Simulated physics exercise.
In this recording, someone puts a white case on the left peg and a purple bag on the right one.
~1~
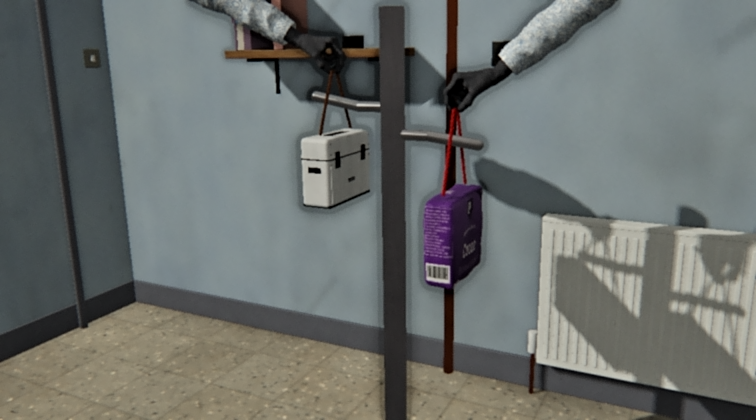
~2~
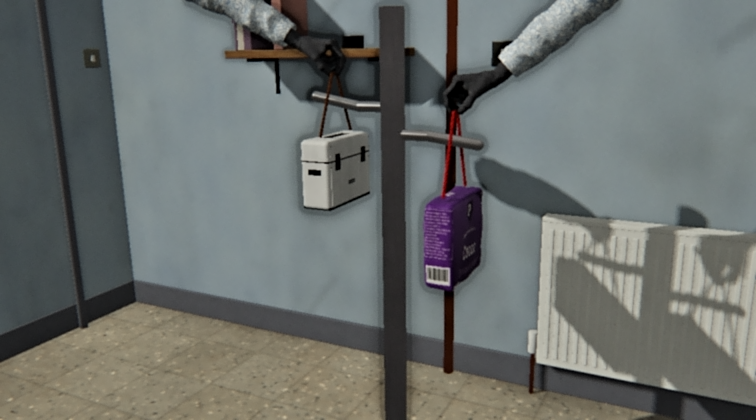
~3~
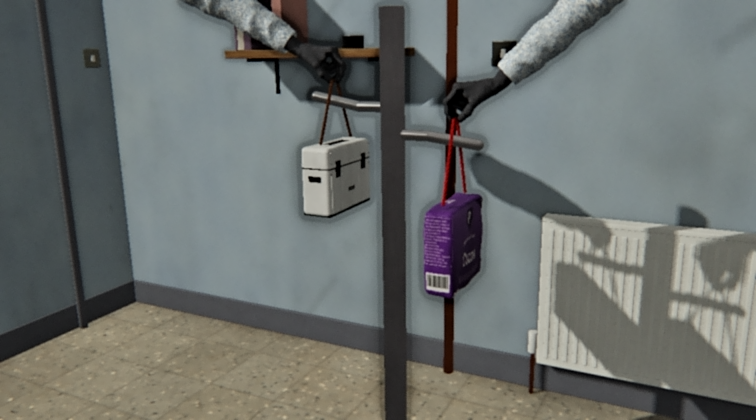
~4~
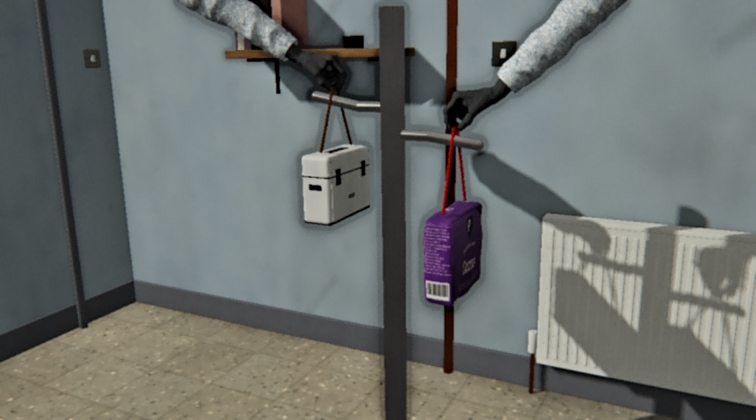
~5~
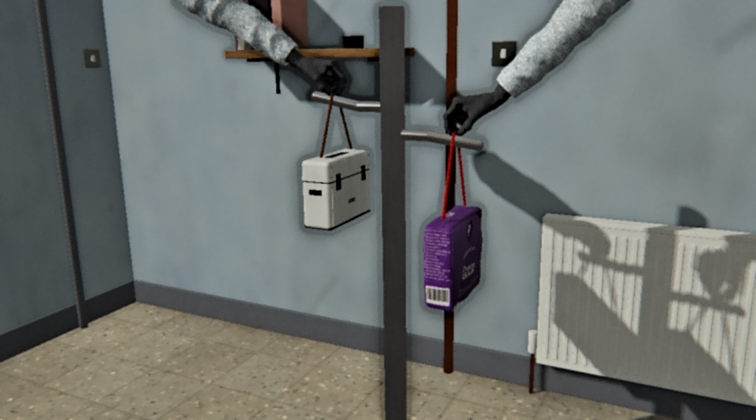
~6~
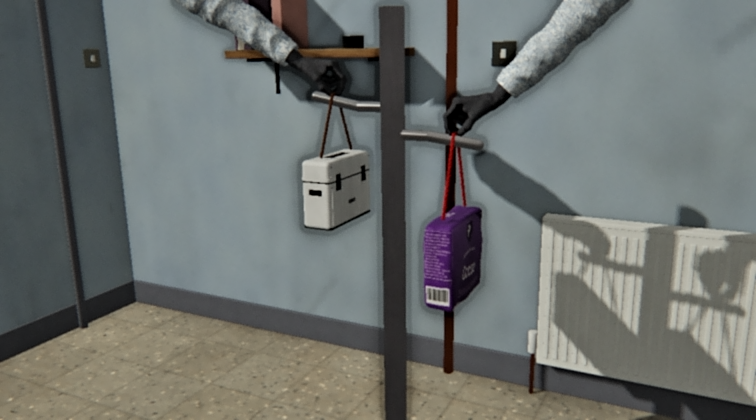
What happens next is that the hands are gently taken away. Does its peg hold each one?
My guess is the white case will remain hung up; my guess is the purple bag will remain hung up.
Then, 0.32 s past the final frame, white case on its peg near (339, 188); purple bag on its peg near (454, 258).
When it is over, white case on its peg near (339, 190); purple bag on its peg near (454, 258). The white case holds on and the purple bag remains on its peg.
